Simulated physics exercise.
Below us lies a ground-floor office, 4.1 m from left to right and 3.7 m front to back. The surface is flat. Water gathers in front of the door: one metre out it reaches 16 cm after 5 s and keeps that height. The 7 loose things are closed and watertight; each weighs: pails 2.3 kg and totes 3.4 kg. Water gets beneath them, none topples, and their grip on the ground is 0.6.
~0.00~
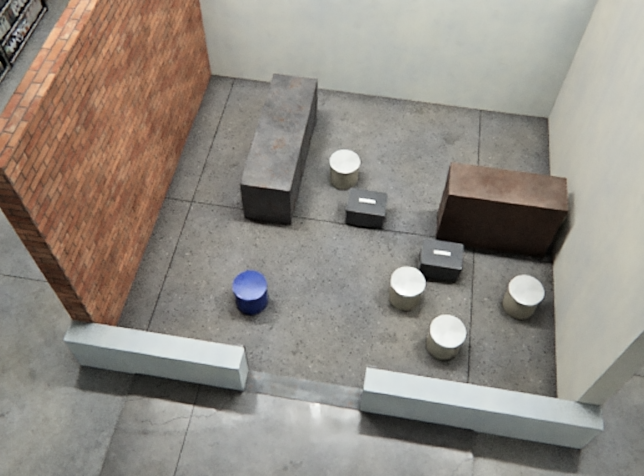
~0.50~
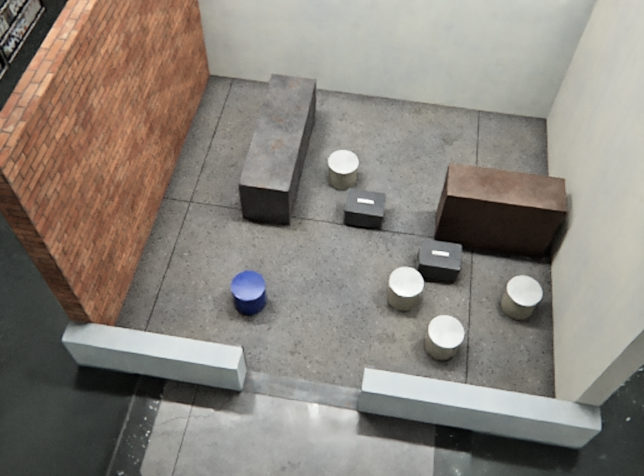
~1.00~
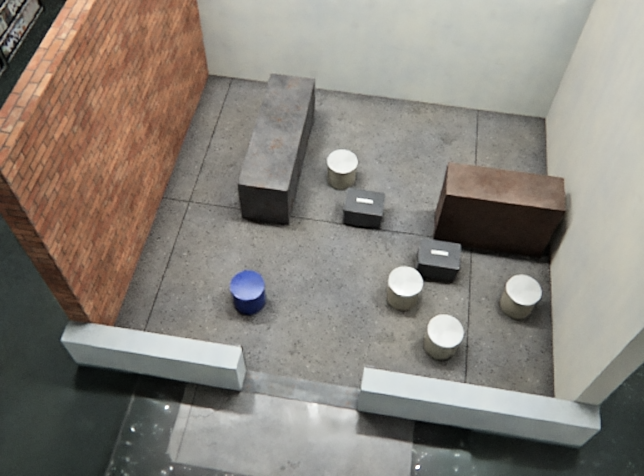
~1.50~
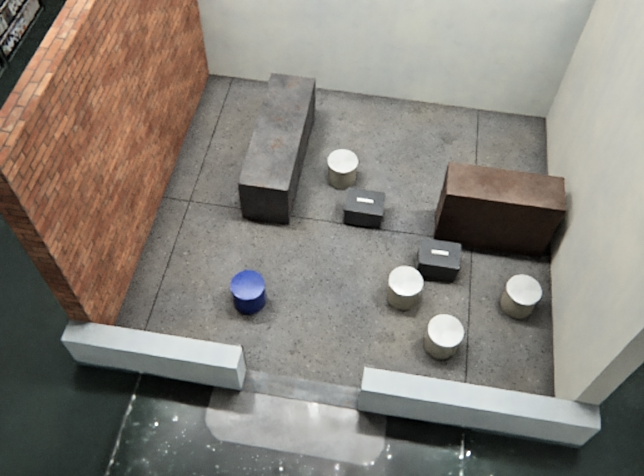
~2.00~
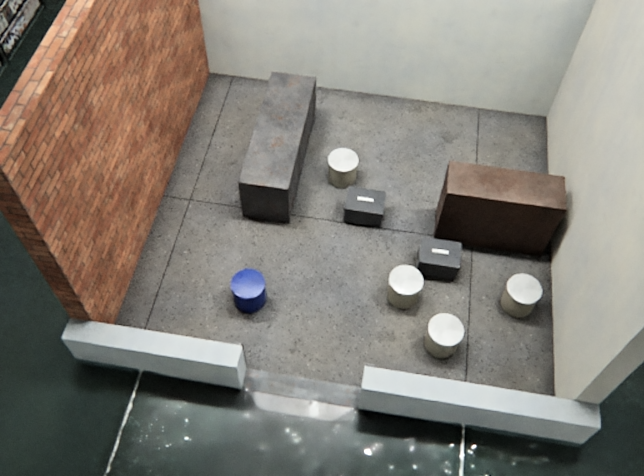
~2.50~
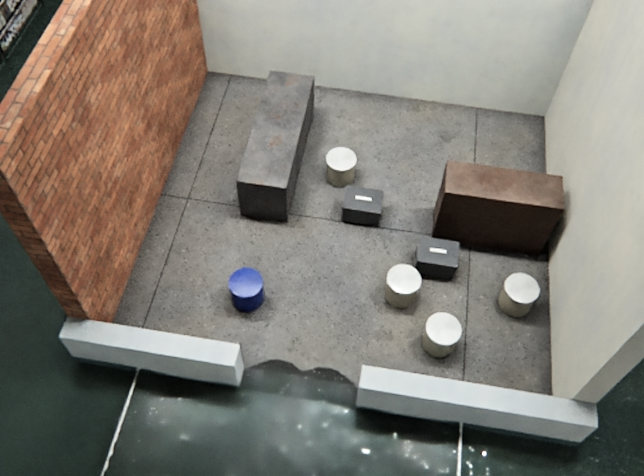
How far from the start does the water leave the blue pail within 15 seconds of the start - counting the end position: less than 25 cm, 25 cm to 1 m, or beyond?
The blue pail is nudged along.
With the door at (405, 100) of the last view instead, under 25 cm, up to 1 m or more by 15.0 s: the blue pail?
Then the blue pail travels far.
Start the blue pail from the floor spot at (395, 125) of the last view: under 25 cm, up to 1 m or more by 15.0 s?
It moves a short way.
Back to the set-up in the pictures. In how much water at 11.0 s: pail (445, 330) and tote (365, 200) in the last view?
Roughly 3 and 8 cm.
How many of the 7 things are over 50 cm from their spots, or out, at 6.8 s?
I count 4.
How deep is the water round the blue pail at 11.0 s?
Roughly 3 cm.
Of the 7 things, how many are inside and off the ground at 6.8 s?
At that moment 1.
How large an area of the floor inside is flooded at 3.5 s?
About 1.0 m2.
After 3.5 s the blue pail is near (246, 282), 0.0 m from its start, aground; 0 afloat.
After 6.8 s the blue pail is near (185, 233), 0.8 m from its start, aground; 1 afloat.
After 11.0 s the blue pail is near (160, 308), 0.8 m from its start, afloat; 6 afloat.
After 15.0 s the blue pail is near (223, 238), 0.5 m from its start, afloat; 7 afloat.
